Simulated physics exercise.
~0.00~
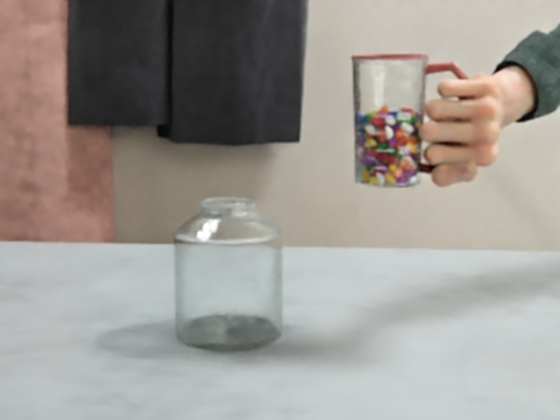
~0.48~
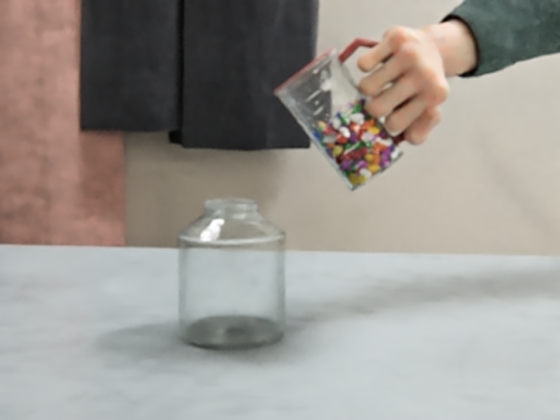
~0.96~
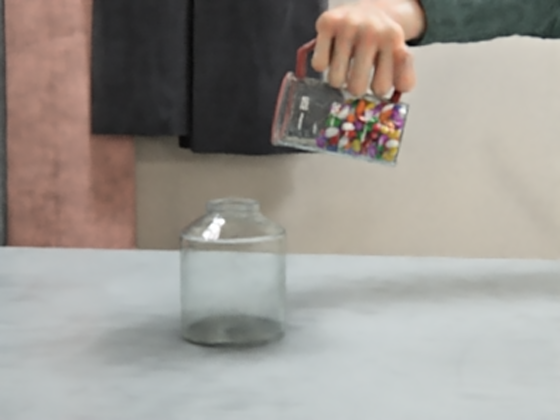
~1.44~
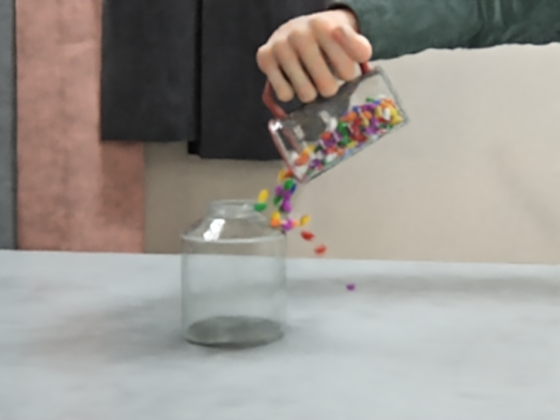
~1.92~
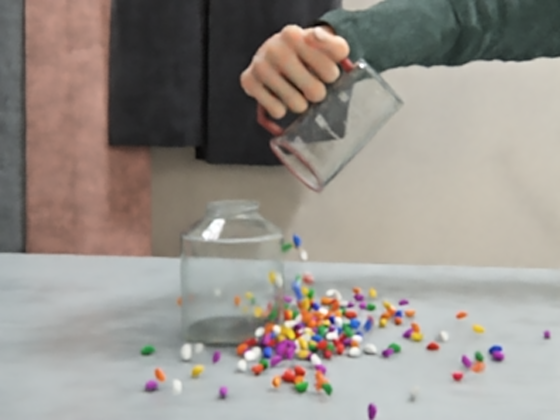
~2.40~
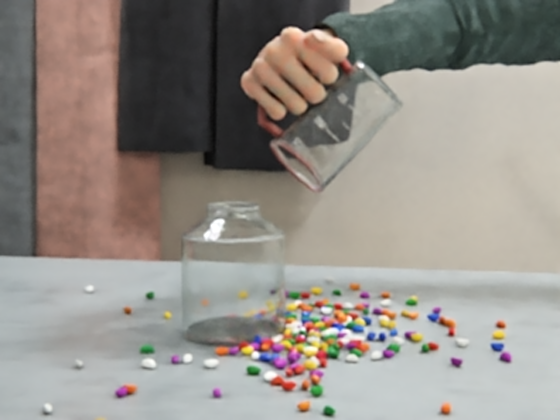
Colourful jelly beans spill across the table beside a glass jar as a hand tips out a cup.
